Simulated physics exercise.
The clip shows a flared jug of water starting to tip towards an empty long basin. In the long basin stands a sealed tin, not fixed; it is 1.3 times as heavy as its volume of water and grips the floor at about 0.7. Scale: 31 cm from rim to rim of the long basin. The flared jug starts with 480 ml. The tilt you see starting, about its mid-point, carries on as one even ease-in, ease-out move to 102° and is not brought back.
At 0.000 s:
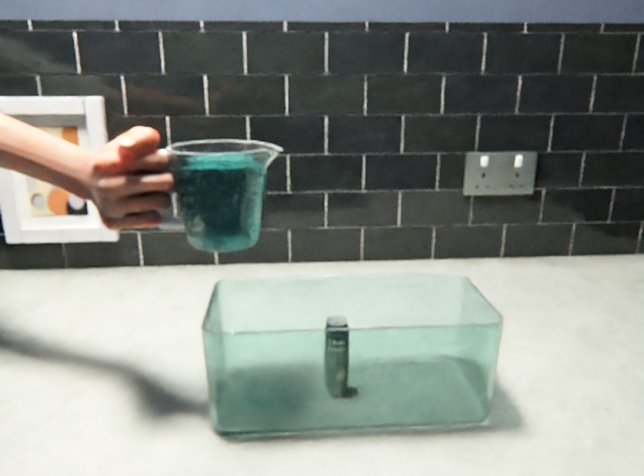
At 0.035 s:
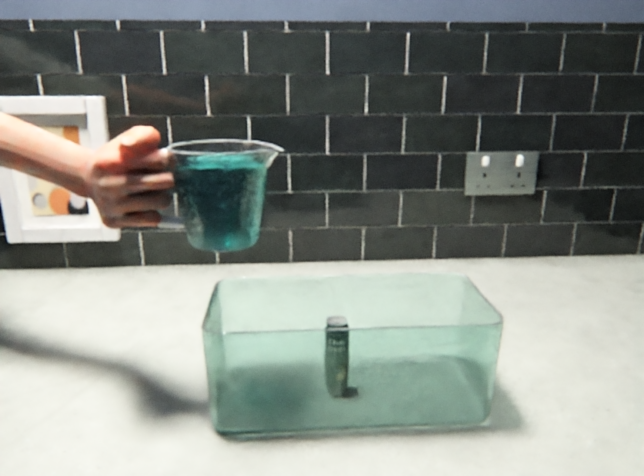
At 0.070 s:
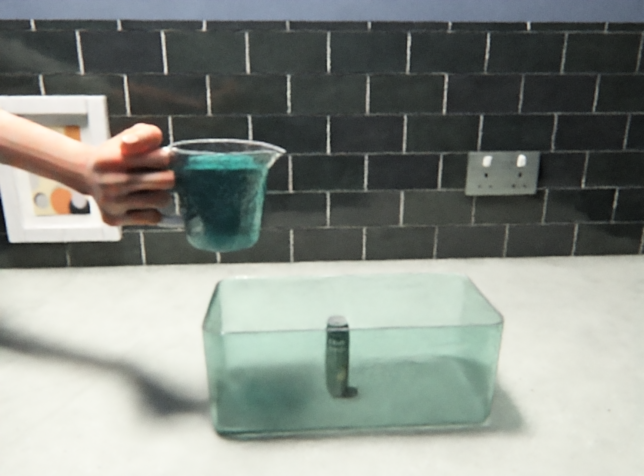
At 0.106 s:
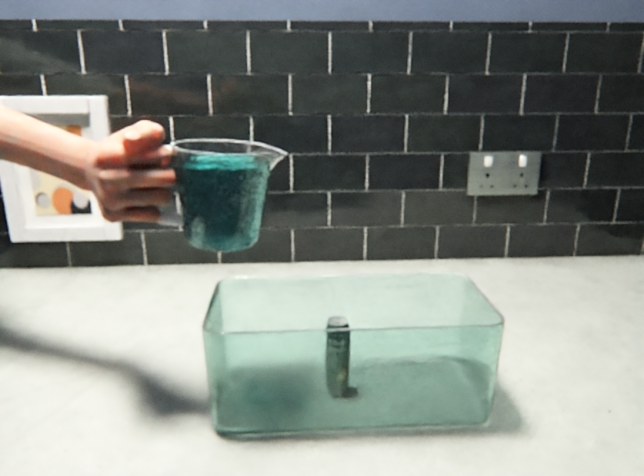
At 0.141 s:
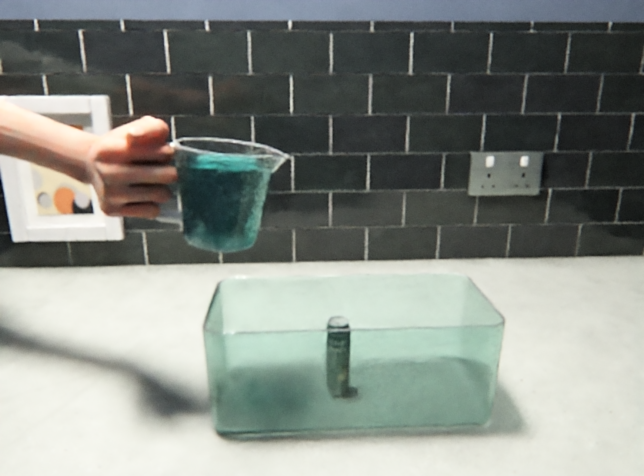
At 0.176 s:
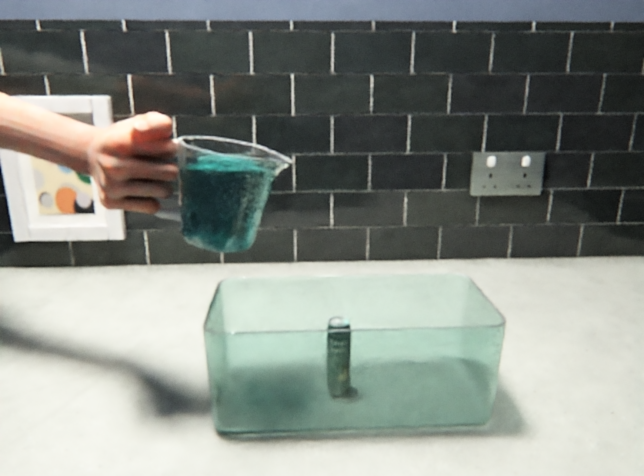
A hand slightly tilts a flared jug of blue-green water rightward above a long clear basin.
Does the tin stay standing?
The tin goes over.
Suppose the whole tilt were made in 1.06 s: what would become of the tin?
The tin goes over.
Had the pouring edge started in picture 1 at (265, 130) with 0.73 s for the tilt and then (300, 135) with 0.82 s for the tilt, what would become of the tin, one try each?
First it topples; then it keeps standing.
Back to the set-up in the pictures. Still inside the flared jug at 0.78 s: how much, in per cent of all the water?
Some 16 per cent.
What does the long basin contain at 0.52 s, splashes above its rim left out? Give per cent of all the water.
Near 7 in a hundred.
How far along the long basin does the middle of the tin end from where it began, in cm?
Some 6.5 cm.
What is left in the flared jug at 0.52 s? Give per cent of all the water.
Some 70 per cent.
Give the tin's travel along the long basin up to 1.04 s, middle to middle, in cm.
About 6 cm.
Then, 0.52 s in, the tilt is 71° and 71 per cent is still to pour; the tin stands where it began.
Then, 0.78 s in, the tilt is 101° and 15 per cent is still to pour; the tin stands where it began.
Then, 1.04 s in, the tilt is 102° and 1 per cent is still to pour; the tin lies on its side.
Then, 1.33 s in, the tilt is 102° and 0 per cent is still to pour; the tin lies on its side.
Finally, the tin lies on its side.
